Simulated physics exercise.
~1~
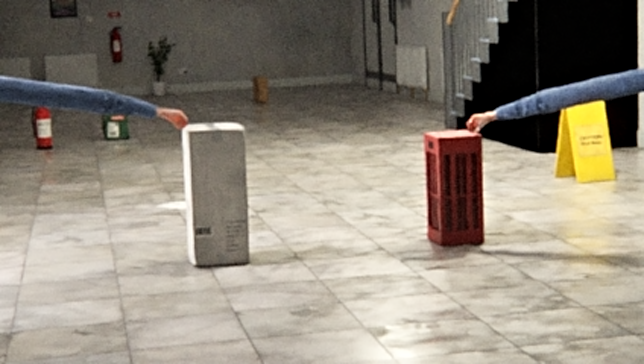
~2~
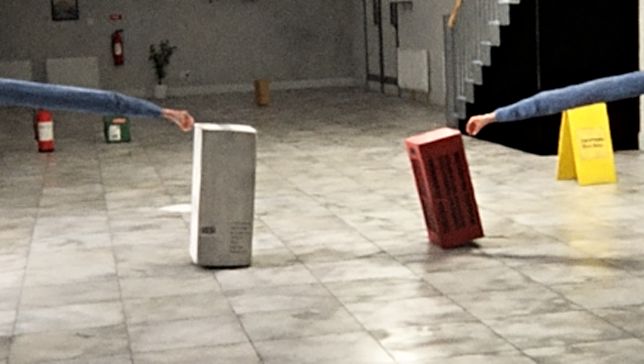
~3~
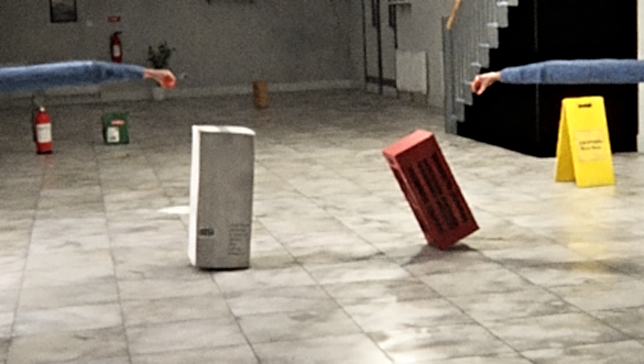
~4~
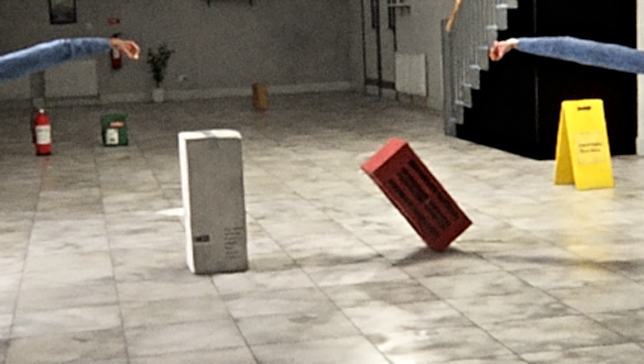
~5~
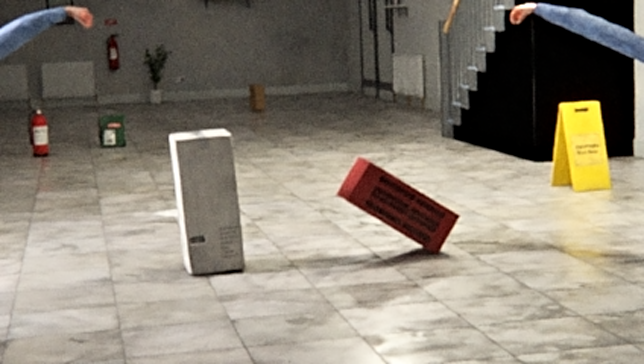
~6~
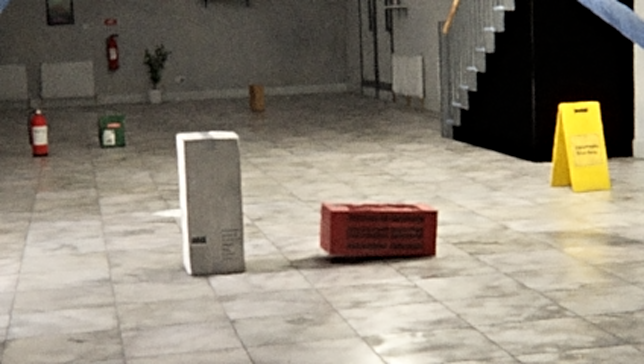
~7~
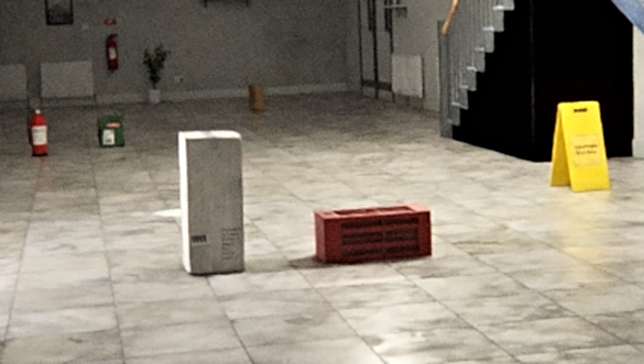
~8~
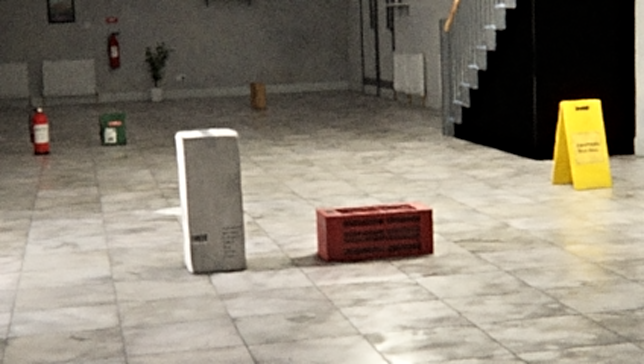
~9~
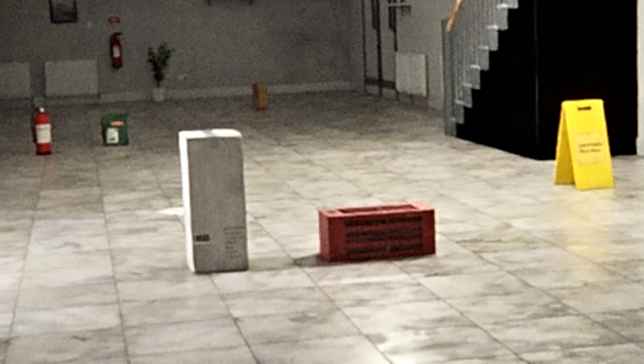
We see two hands push a white box and a red crate near their tops on a tiled floor, then draw back. The white box tilts slightly and settles upright, while the red crate leans further left, topples and comes to rest on its side.
